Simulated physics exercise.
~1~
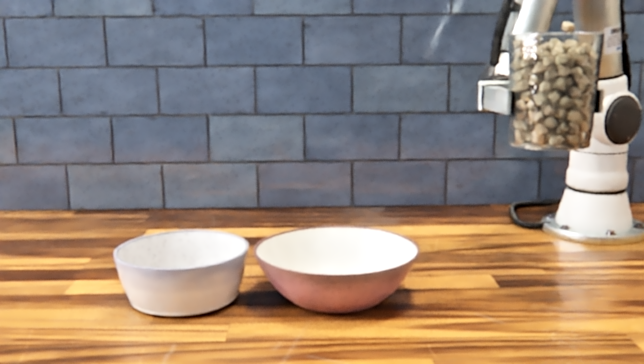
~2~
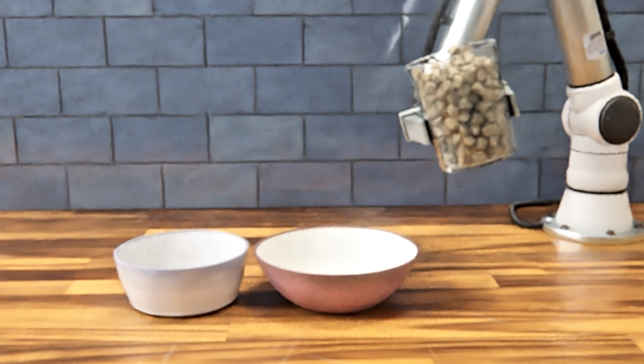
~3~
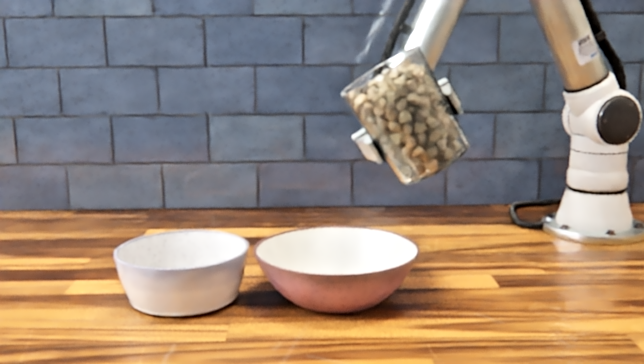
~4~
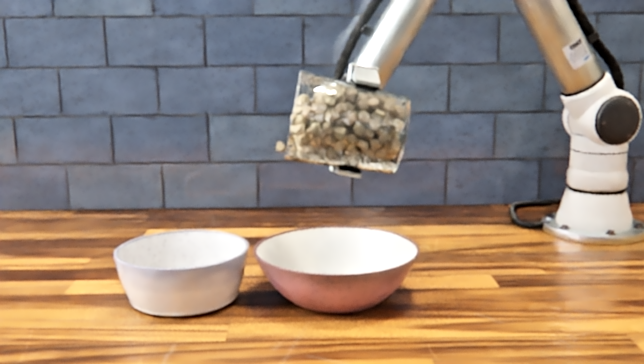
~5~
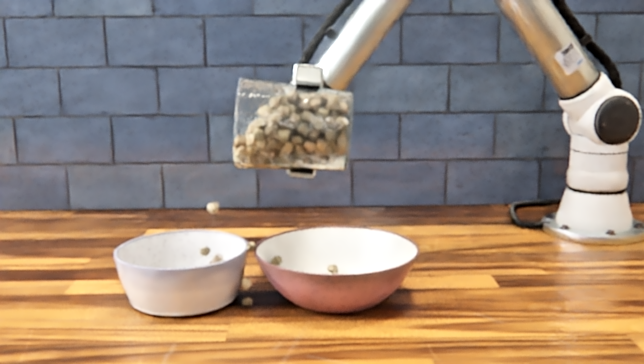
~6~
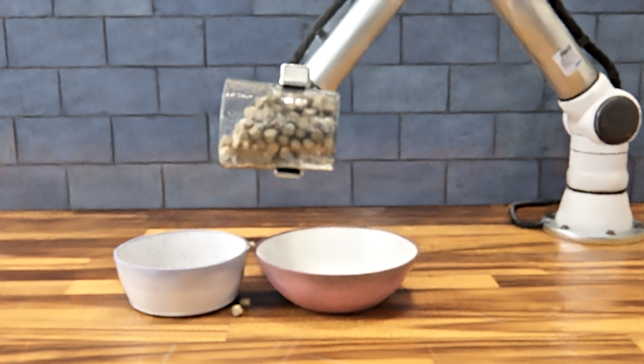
The footage shows a robot arm carrying a clear tumbler of small pebbles left above two bowls on a wooden table, tipping it onto its side so a few pebbles drop; most stay in the tumbler, and a few rest on the table between the bowls.
